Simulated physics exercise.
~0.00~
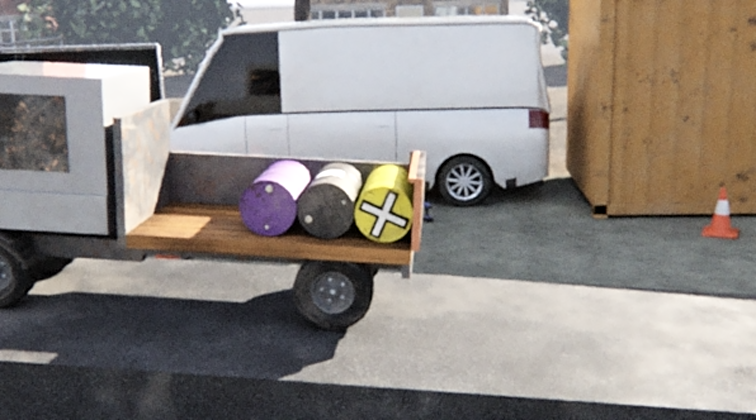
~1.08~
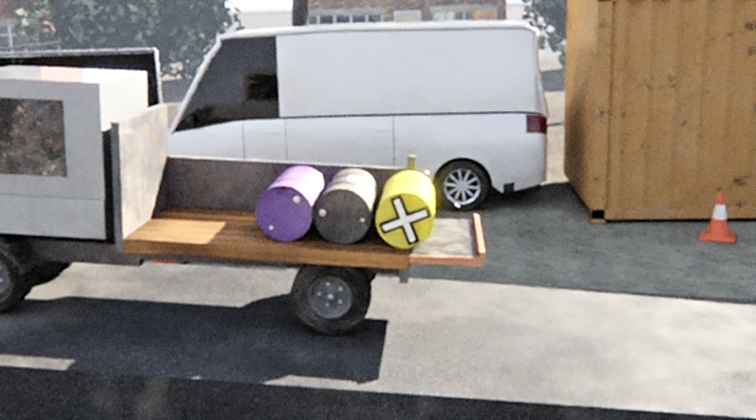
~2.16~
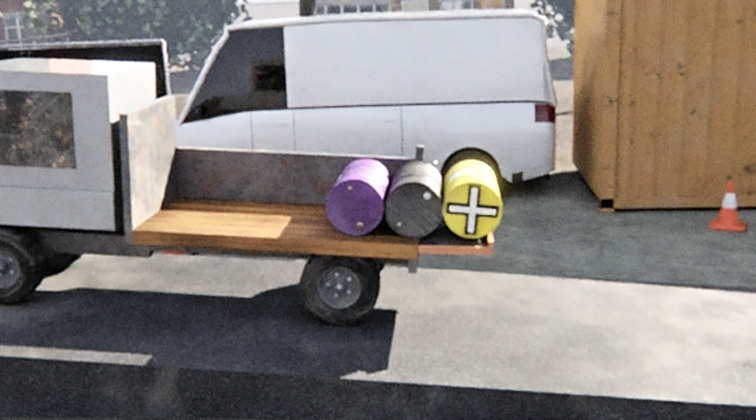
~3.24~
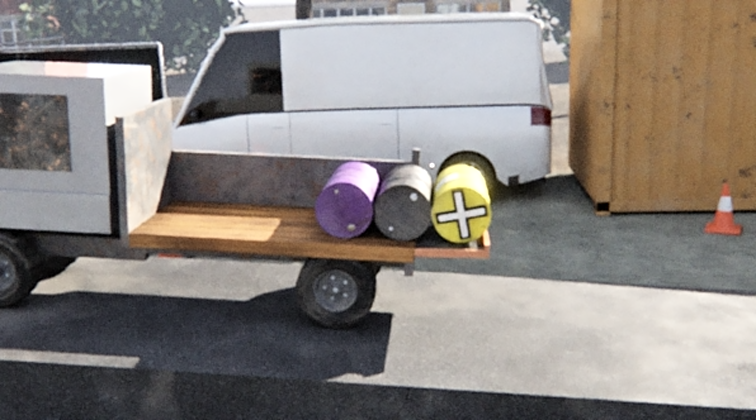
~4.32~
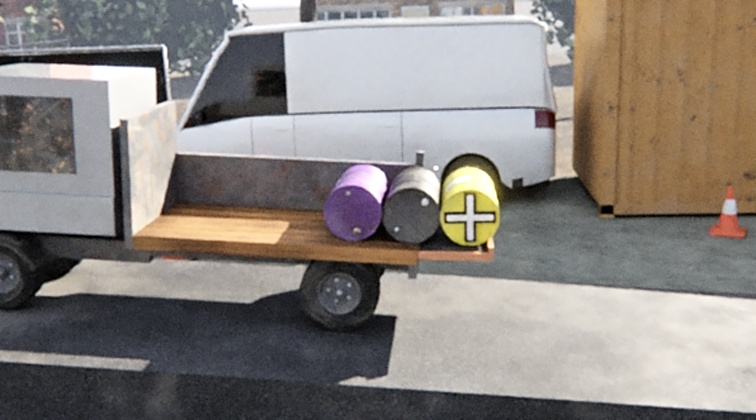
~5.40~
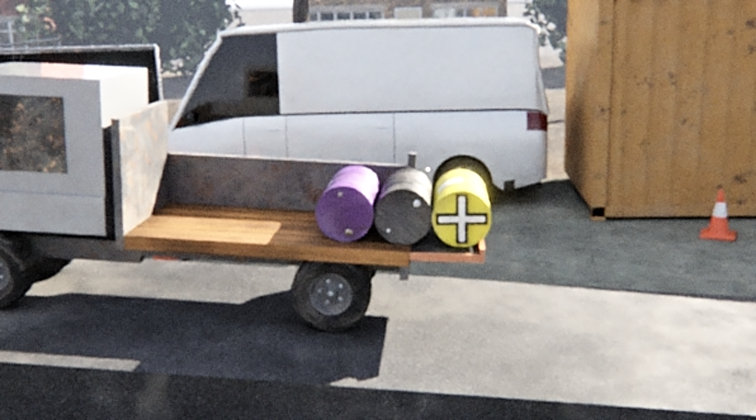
Three drums roll right as the tailgate drops, and the yellow one stops on it.
